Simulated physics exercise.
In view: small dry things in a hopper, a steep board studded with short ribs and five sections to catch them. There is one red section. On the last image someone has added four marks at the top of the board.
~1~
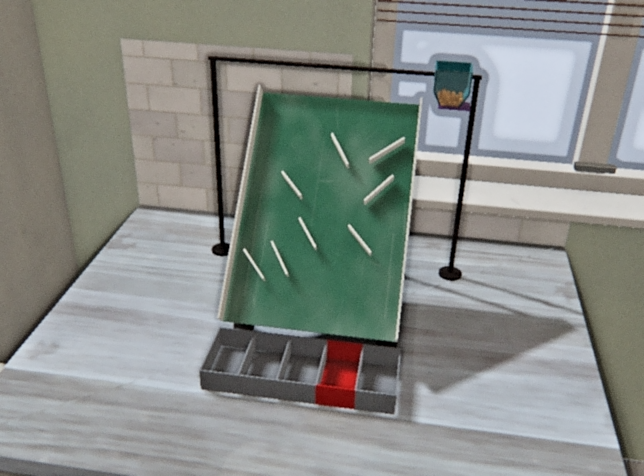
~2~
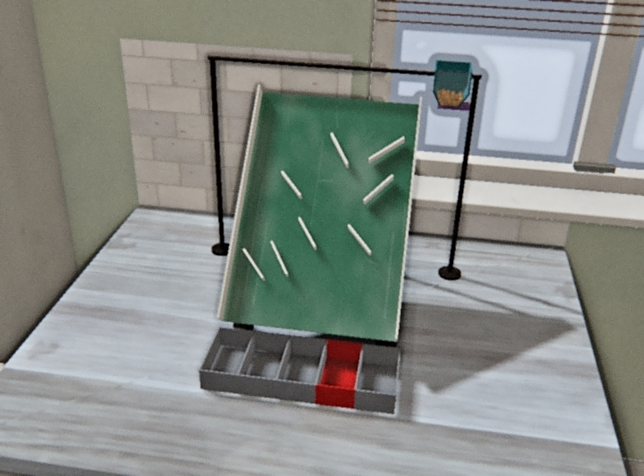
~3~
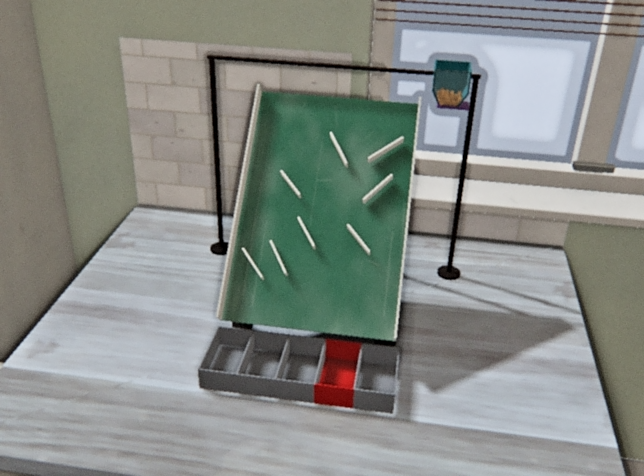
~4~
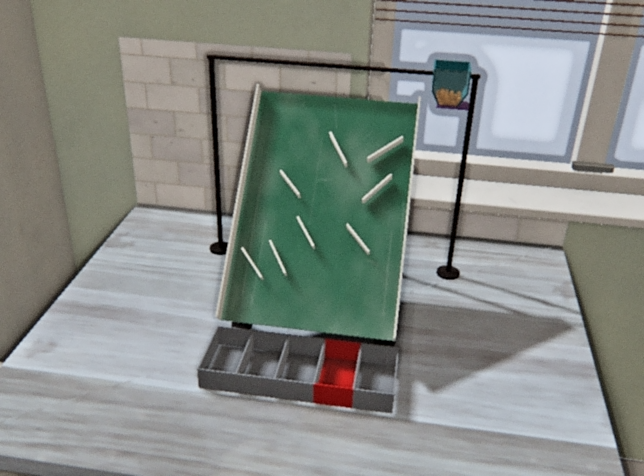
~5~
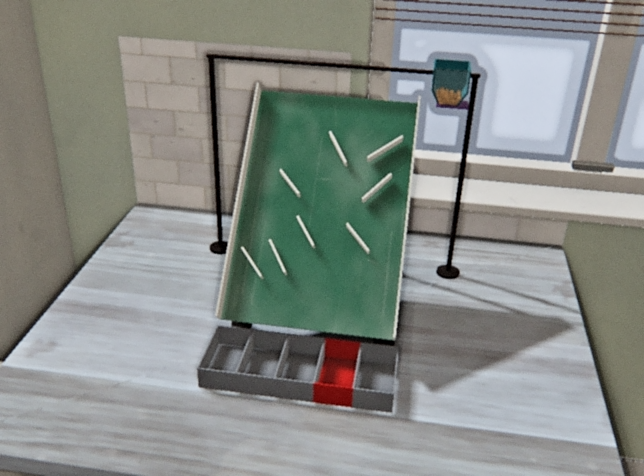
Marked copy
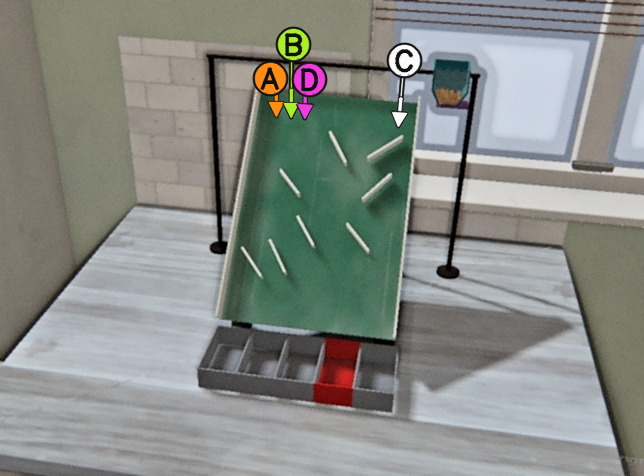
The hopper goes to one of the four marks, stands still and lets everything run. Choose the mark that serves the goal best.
Choose D.
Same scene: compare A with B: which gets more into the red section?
The answer is B.
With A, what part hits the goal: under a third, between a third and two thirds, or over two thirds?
It is under a third.
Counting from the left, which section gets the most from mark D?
It is the fourth one.
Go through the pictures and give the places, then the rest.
In the first frame, hopper (450, 97), round wooden beads, door shut.
In the second frame, ribs (331, 133) to (347, 164), (369, 159) to (404, 137), (282, 171) to (300, 195).
In the third frame, ribs (363, 200) to (392, 174), (298, 217) to (314, 246), (348, 224) to (369, 252).
In the fourth frame, ribs (242, 248) to (261, 277), (270, 240) to (285, 273).
In the fifth frame, red section (333, 394), number 4 of 5 from the left.
On the marked copy, mark A meets the board at (276, 111); mark B meets the board at (291, 112); mark C meets the board at (398, 121); mark D meets the board at (304, 113).
With A, about a tenth in the red section, roughly two thirds in other sections, roughly a quarter outside the box.
With B, roughly a quarter in the red section, roughly half in other sections, roughly a quarter outside the box.
With C, roughly a quarter in the red section, roughly half in other sections, roughly a quarter outside the box.
With D, roughly half in the red section, roughly a quarter in other sections, roughly a quarter outside the box.
